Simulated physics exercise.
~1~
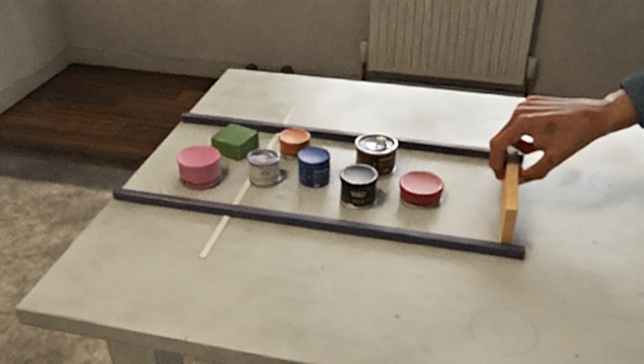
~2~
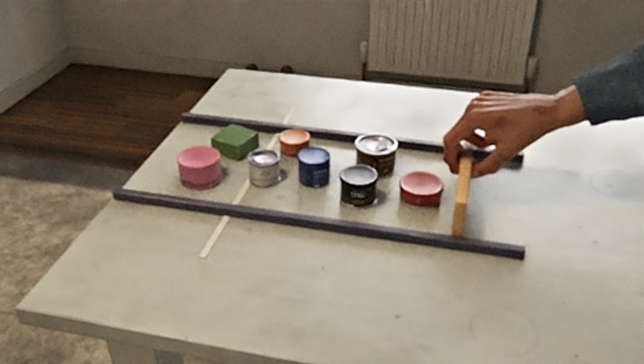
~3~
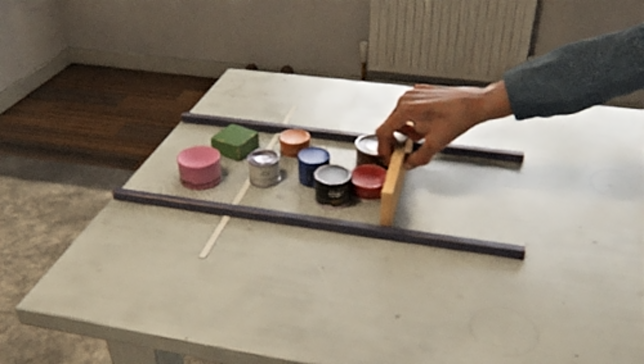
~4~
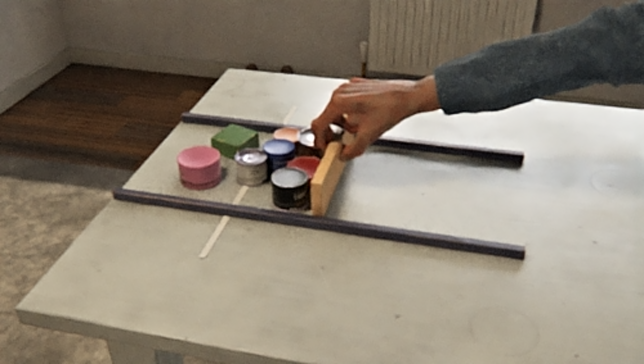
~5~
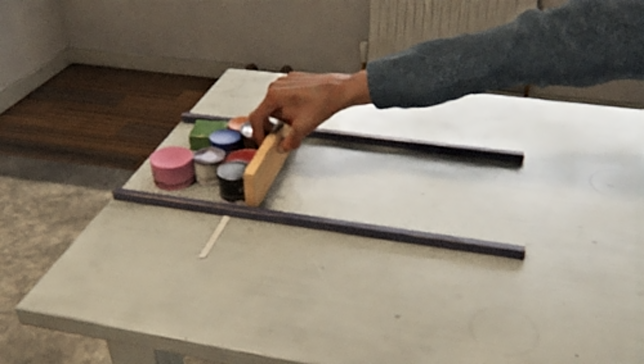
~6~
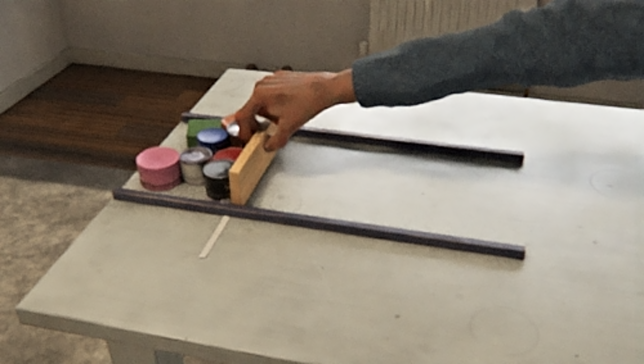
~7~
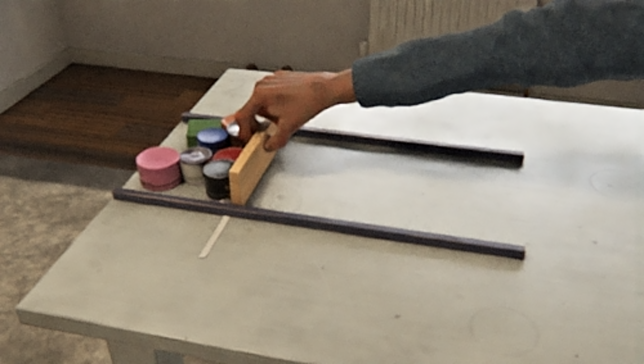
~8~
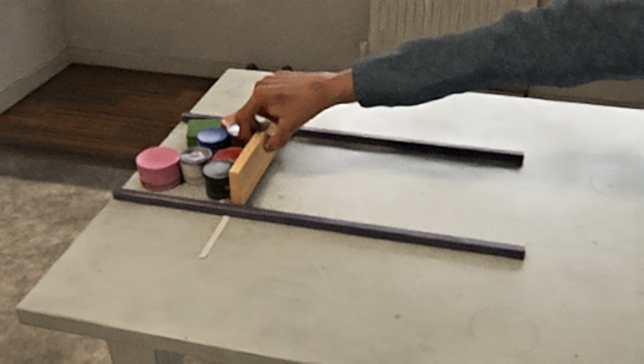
A hand sliding a wooden board left between two dark rails, bunching small tubs and a green block together, all remaining on the table.
